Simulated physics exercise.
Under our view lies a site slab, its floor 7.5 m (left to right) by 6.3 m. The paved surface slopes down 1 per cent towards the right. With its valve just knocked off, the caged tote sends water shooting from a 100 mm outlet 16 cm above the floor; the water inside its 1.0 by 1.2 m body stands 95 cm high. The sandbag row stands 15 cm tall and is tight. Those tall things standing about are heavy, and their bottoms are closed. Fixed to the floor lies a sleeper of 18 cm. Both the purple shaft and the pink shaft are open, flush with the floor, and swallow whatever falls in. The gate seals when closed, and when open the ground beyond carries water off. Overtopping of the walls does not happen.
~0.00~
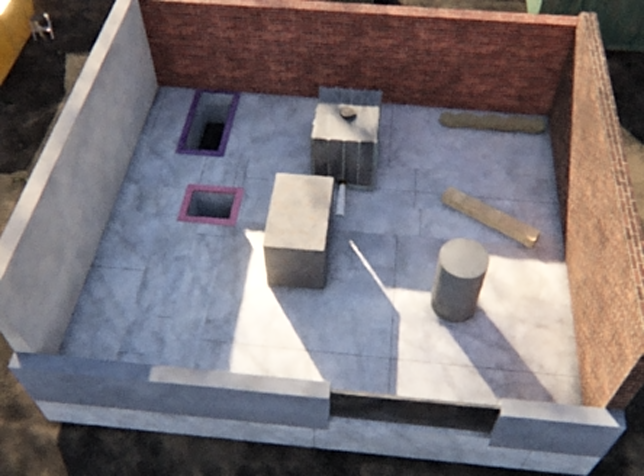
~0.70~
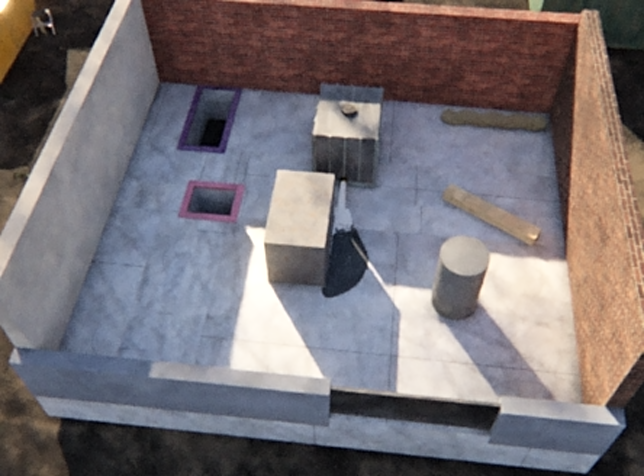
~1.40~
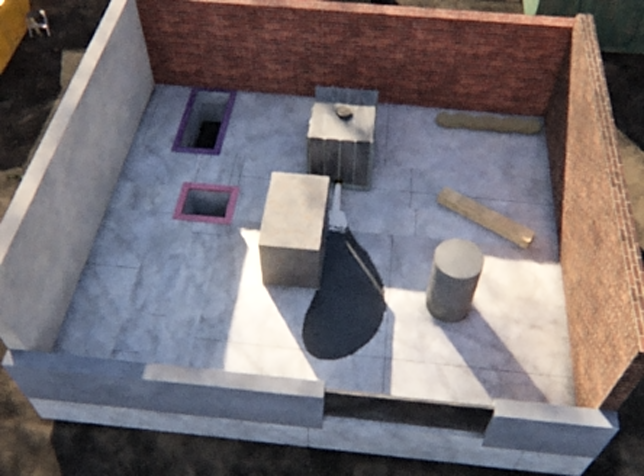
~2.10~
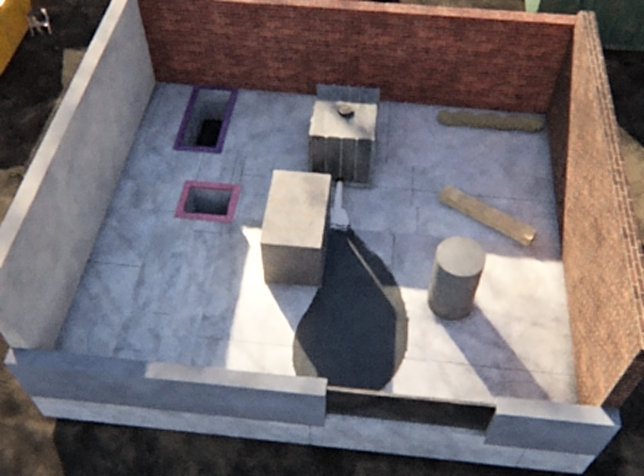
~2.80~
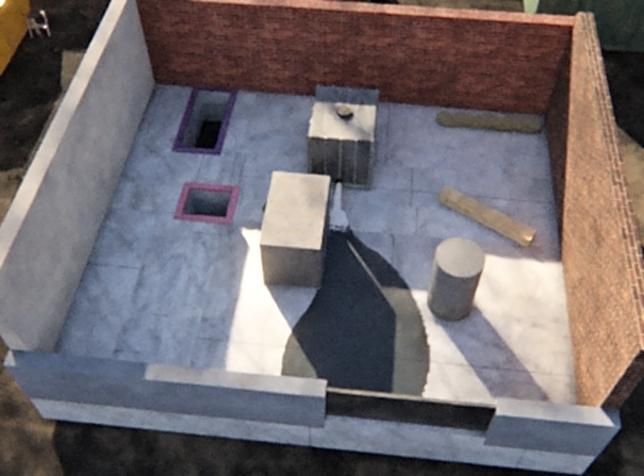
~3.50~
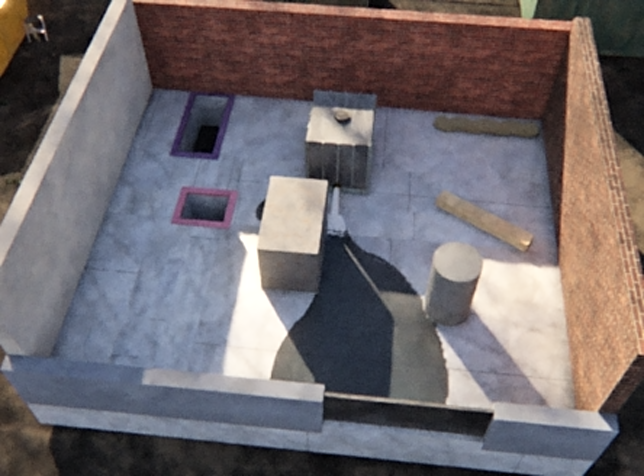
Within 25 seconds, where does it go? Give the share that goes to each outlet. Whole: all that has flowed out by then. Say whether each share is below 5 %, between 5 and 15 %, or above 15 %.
The gate carries off not even 5 %. The purple pit carries off less than 5 %. The pink pit carries off less than 5 %.
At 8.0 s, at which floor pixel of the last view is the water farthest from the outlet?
Roughly at (568, 435).
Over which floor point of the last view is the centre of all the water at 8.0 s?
Around (390, 352).
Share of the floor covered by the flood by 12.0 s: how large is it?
I'd guess around 35 in a hundred.
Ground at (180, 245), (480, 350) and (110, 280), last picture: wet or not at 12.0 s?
Point 1: Unwetted; point 2: Submerged; point 3: Unwetted.
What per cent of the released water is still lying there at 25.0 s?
Roughly 100 in a hundred.
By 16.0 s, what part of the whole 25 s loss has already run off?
Roughly 10 per cent.
After 5.0 s water covers 15 % of the floor and is deepest (6 cm) near (329, 228); gone so far, the gate 0 %, the purple pit 0 %, the pink pit 0 %.
After 8.0 s water covers 25 % of the floor and is deepest (6 cm) near (329, 228); gone so far, the gate 0 %, the purple pit 0 %, the pink pit 0 %.
After 12.0 s water covers 35 % of the floor and is deepest (5 cm) near (329, 228); gone so far, the gate 0 %, the purple pit 0 %, the pink pit 0 %.
After 16.0 s water covers 45 % of the floor and is deepest (5 cm) near (329, 228); gone so far, the gate 0 %, the purple pit 0 %, the pink pit 0 %.
After 25.0 s water covers 60 % of the floor and is deepest (5 cm) near (568, 435); gone so far, the gate 0 %, the purple pit 0 %, the pink pit 1 %.
